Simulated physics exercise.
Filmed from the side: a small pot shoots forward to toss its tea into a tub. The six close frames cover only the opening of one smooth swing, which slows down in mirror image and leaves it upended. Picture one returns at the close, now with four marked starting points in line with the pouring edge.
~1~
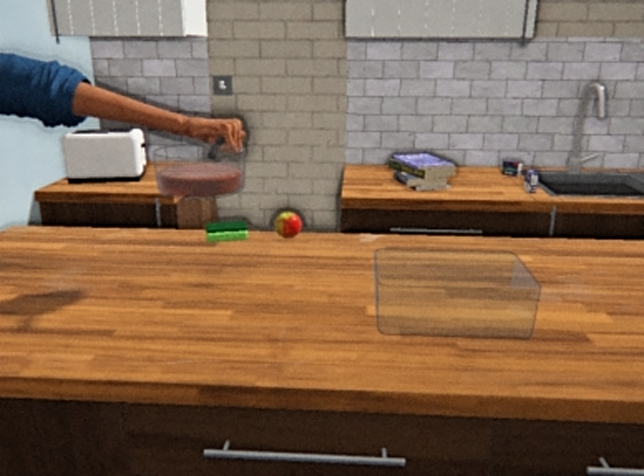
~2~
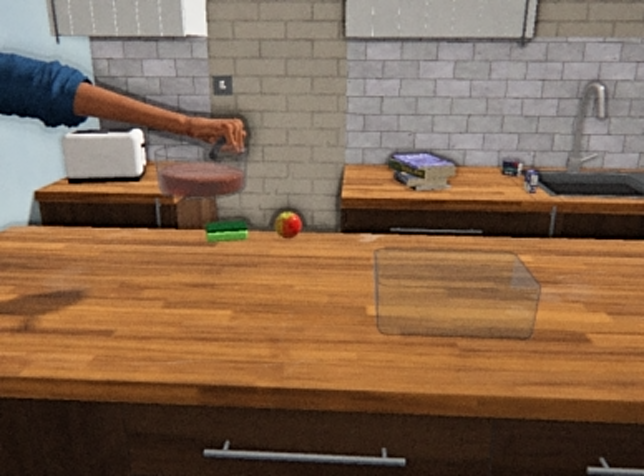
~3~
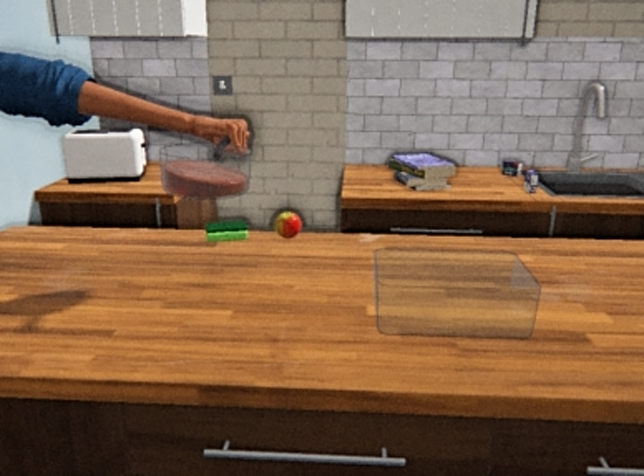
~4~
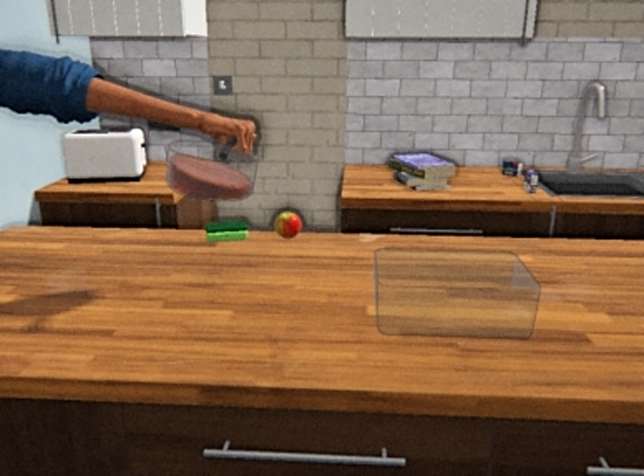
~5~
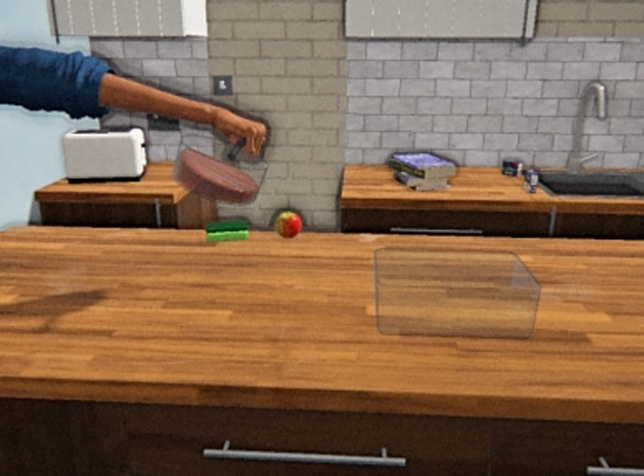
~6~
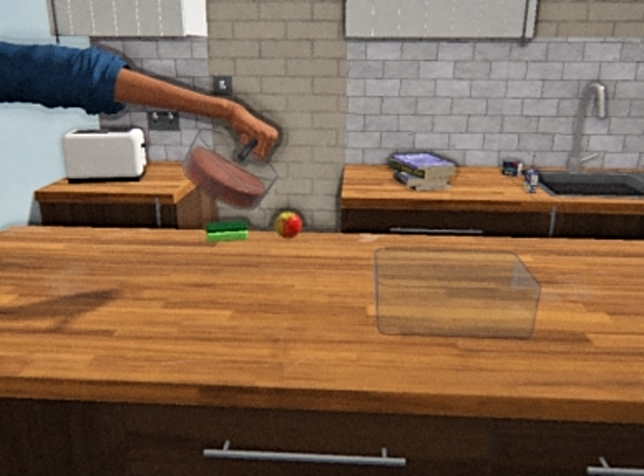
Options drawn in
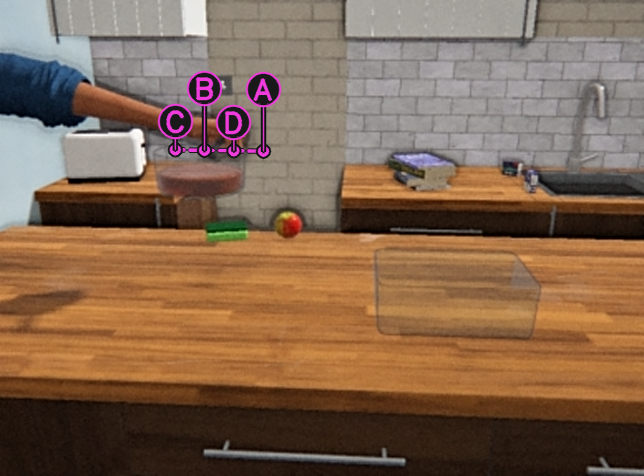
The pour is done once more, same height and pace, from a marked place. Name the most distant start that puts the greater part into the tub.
That is dot A.
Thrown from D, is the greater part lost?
Yes.
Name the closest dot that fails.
It is D.
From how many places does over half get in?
One of the four.
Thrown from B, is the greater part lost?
Yes.
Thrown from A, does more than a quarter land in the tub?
Yes.
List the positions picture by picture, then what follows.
Upright, lip at (242, 150); tub from (376, 332) to (532, 337); nothing has left yet.
Upright, lip at (244, 150); nothing has left yet.
Tipped about 2°, lip at (249, 152); nothing has left yet.
Tipped about 9°, lip at (257, 158); nothing has left yet.
Tipped about 19°, lip at (267, 166); nothing has left yet.
Tipped about 32°, lip at (276, 177); nothing has left yet.
On the marked copy, A at (263, 151); B at (204, 150); C at (175, 149); D at (233, 150).
For dot A, about 69 % lands in the tub, 21 % falls short and 10 % goes beside or beyond.
For dot B, about 0 % lands in the tub, 98 % falls short.
For dot C, about 0 % lands in the tub, 100 % falls short.
For dot D, about 11 % lands in the tub, 86 % falls short and 4 % goes beside or beyond.
